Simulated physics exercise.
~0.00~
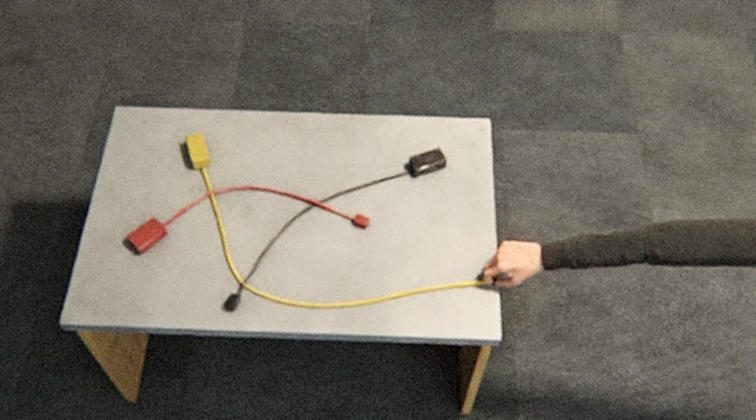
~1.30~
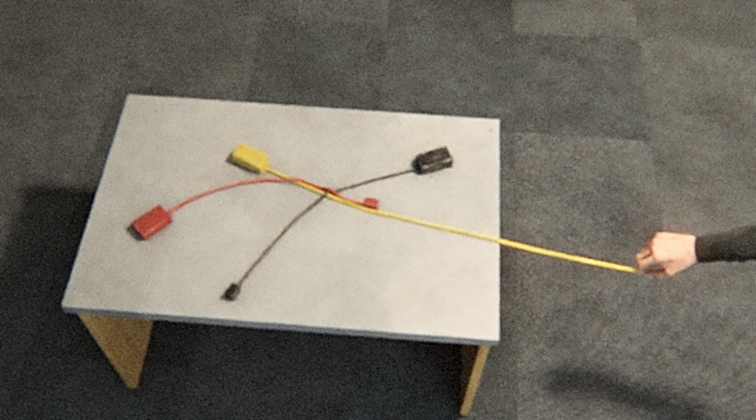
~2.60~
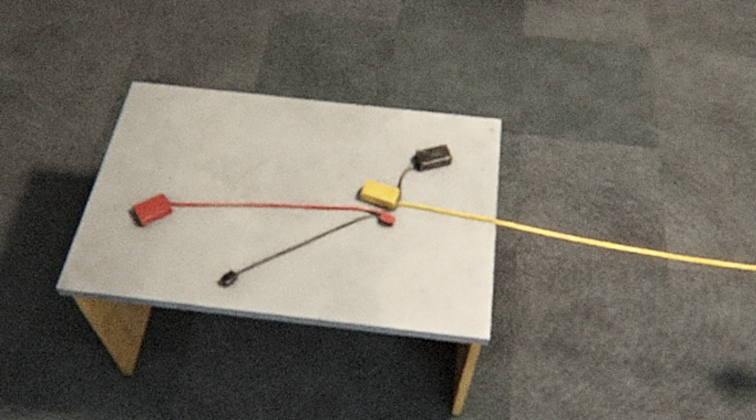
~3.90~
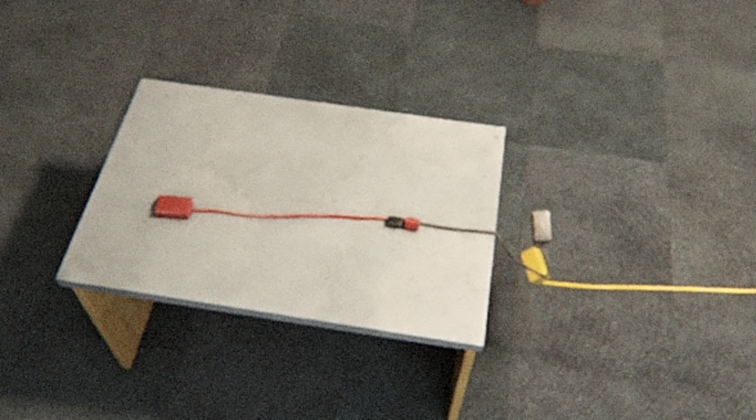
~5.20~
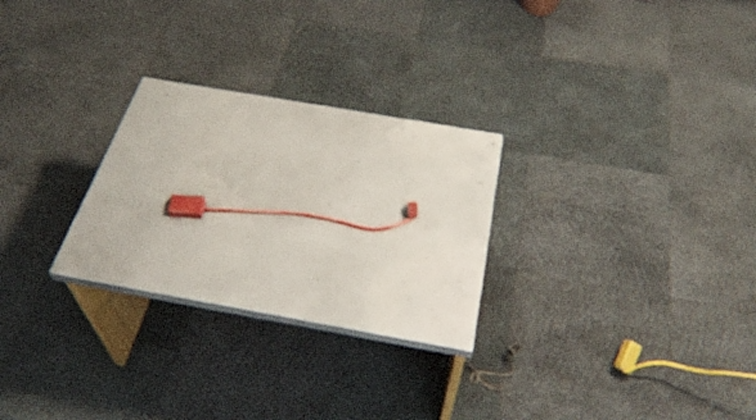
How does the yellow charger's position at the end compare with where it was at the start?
At the start it sat on the left part of the tabletop, toward the far side. By the end it was off the table altogether, beyond the right edge.
